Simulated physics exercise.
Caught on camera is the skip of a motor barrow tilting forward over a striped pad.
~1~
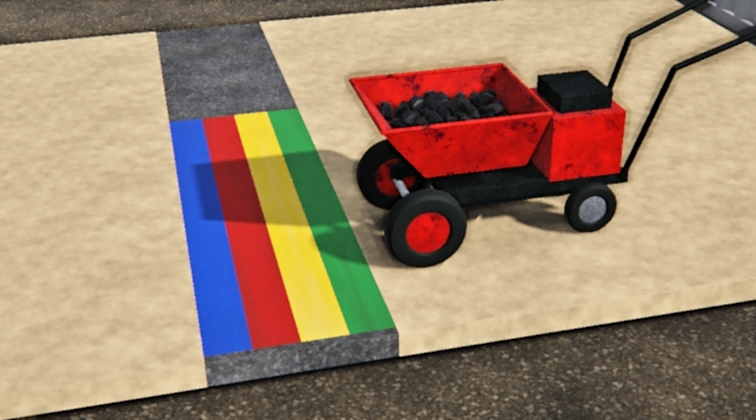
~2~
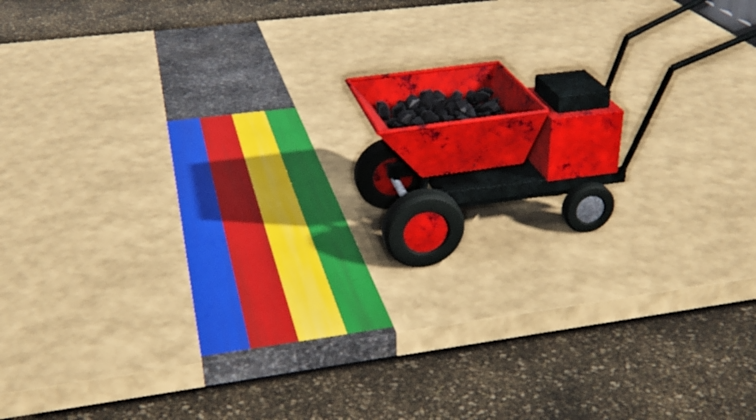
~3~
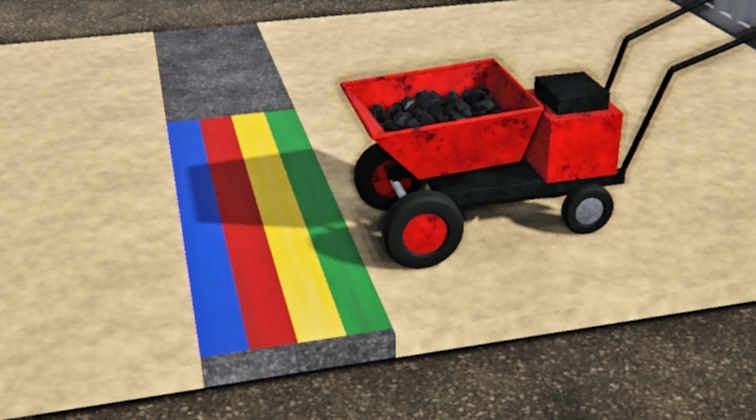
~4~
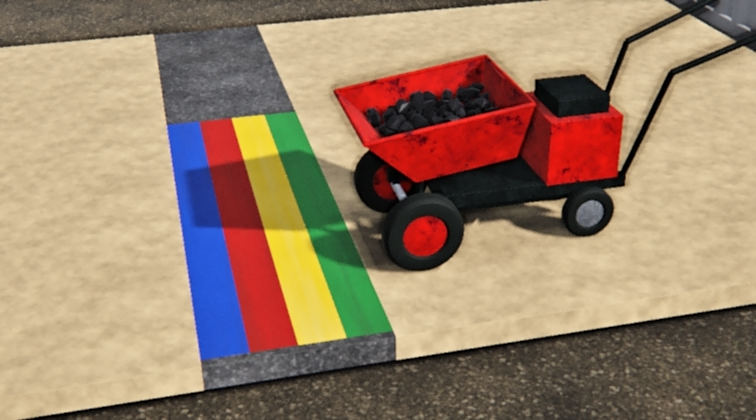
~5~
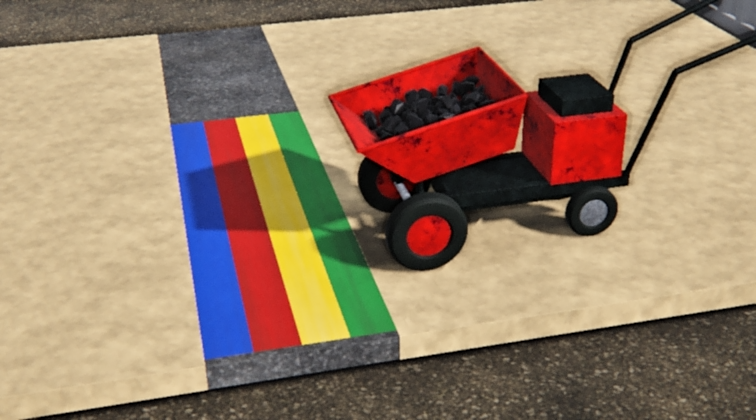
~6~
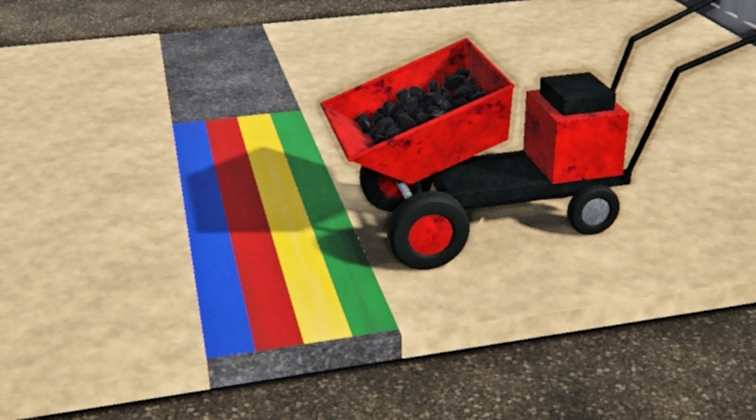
A red motor barrow tilts its skip of black lumps gradually forward beside a striped pad.
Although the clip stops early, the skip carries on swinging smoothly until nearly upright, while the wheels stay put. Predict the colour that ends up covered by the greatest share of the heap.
I would say red.
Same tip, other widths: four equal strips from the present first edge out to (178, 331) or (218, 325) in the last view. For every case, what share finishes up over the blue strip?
The first gives around 10 %, the second around 20 %.
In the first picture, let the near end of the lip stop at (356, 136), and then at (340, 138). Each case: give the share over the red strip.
You'd get 30 in a hundred the first time and 20 in a hundred the second.
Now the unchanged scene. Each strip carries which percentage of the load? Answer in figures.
Green strip about 0 per cent, yellow strip about 15 per cent, red strip about 30 per cent, blue strip about 15 per cent.
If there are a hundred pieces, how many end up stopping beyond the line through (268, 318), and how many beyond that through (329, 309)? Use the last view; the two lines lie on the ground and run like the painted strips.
About 30 and 70 %.
Soon, skip tipped steeply; all in the skip.
A while on, skip tipped right over; most in the skip; a small part over the yellow strip; a small part over the red strip; a stray few over the blue strip.
Towards the end, skip tipped right over; about a third in the skip; a small part over the yellow strip; about a third over the red strip; about a quarter over the blue strip; a stray few off the paint.
Finally, skip tipped right over; about a third in the skip; none over the green strip; a small part over the yellow strip; about a third over the red strip; about a quarter over the blue strip; a stray few off the paint.
